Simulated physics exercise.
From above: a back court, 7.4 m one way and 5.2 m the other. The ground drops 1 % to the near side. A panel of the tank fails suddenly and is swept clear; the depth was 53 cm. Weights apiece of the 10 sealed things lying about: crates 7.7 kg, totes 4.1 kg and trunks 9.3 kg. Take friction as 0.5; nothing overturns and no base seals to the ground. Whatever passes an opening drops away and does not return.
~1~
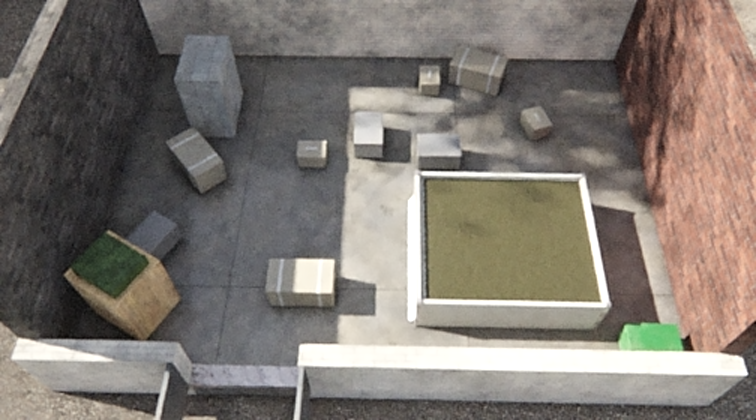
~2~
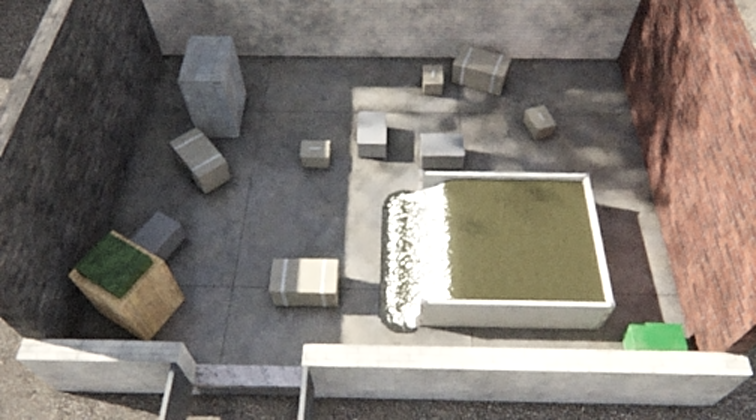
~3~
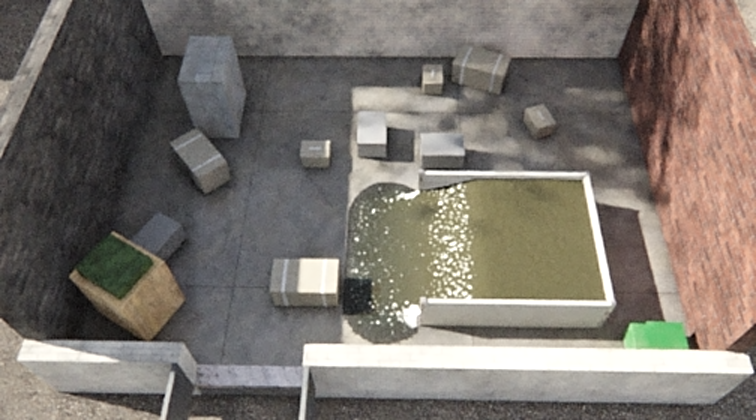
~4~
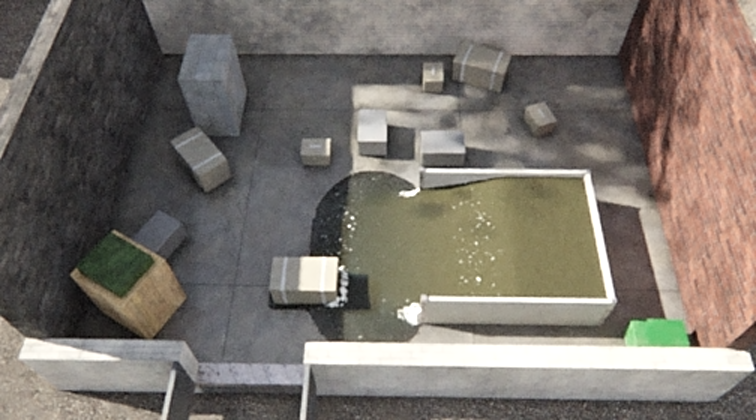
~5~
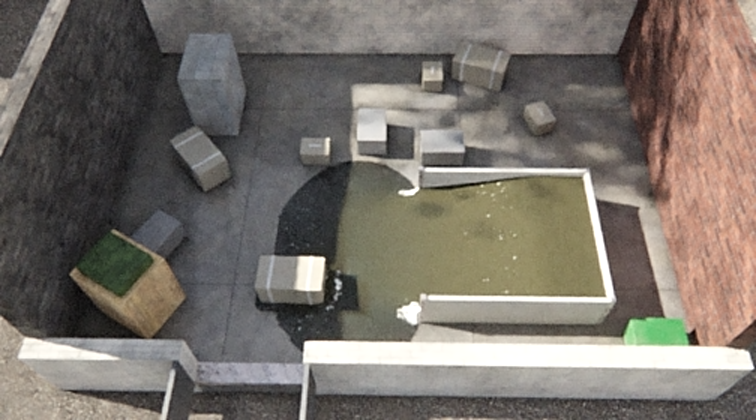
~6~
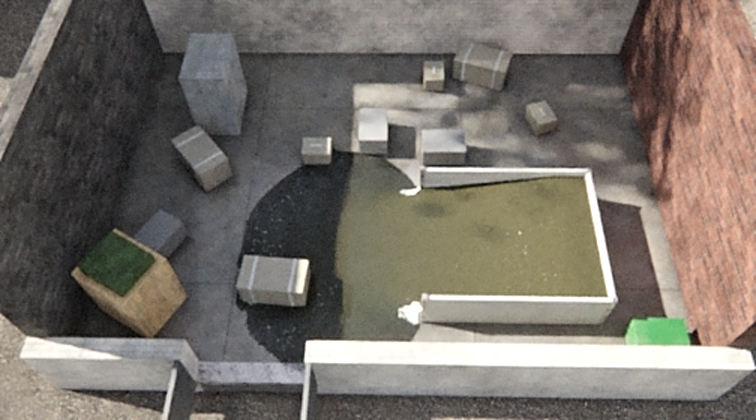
A large white-walled tank of murky olive water stands right of centre in a grey paved court, seen from high above, with a brick wall at right. Pale boxes and trunks lie scattered about, a grass-topped wooden crate sits lower left, and a green crate lower right. The tank's left side gives way, water bursts out foaming, then spreads leftward in a dark rounded sheet, pushing the banded box near the front a short way left.
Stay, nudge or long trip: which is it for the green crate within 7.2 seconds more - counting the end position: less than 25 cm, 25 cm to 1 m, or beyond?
Green crate barely shifts.
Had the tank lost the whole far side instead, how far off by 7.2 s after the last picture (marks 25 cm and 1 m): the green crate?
In that case the green crate ends far away.
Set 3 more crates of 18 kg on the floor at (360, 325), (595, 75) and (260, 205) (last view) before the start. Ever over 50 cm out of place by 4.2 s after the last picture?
In turn: Over, less, past it.
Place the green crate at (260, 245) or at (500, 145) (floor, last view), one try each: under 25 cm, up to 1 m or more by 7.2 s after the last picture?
In turn: It travels far; it slides a little.
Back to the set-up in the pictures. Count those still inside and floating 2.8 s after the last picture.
At that moment 4.
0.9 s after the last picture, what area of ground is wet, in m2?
Roughly 17 m2.
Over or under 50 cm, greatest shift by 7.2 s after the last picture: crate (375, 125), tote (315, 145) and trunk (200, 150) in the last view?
In turn: Over, more, past it.
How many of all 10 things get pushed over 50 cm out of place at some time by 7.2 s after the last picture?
6 of them.
Then, 0.9 s after the last picture the green crate is near (661, 334), 0.0 m from its start, aground; 0 of 10 are out; 1 afloat.
Then, 2.8 s after the last picture the green crate is near (661, 334), 0.0 m from its start, aground; 0 of 10 are out; 4 afloat.
Then, 4.8 s after the last picture the green crate is near (661, 334), 0.0 m from its start, aground; 0 of 10 are out; 3 afloat.
Then, 7.2 s after the last picture the green crate is near (661, 334), 0.0 m from its start, aground; 1 of 10 are out; 5 afloat.
